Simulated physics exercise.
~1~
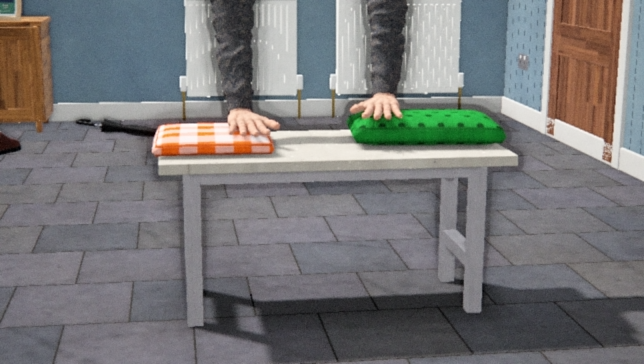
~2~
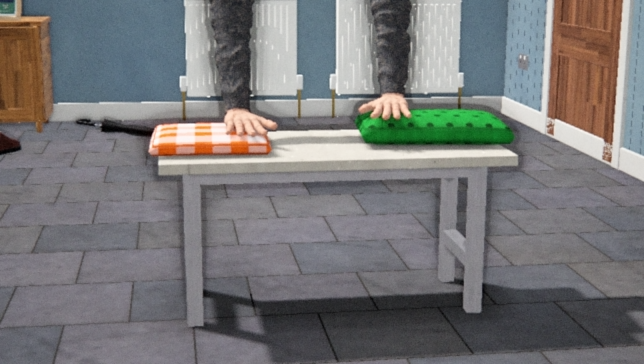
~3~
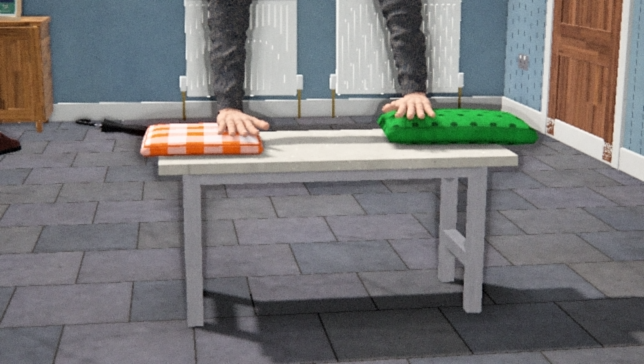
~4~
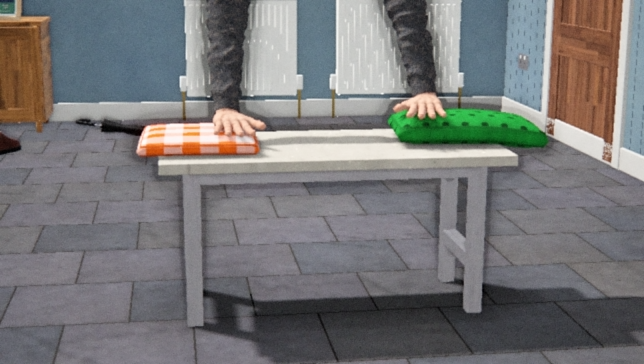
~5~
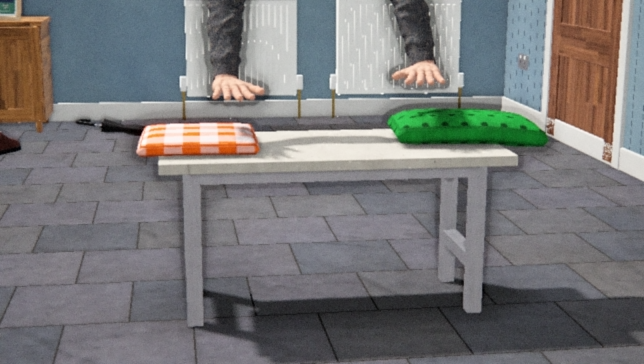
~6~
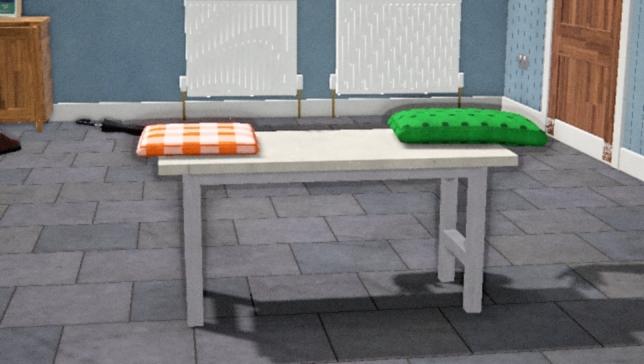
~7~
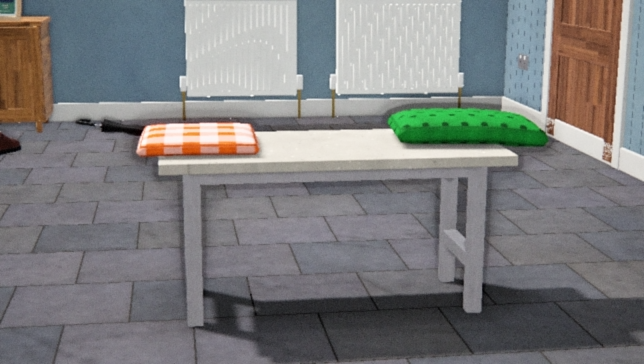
In a room with a grey tiled floor, two hands push an orange checked seat pad slightly left and a green pillow farther right on a low white table, then let go and withdraw, leaving both resting at opposite ends, jutting slightly over the edges.
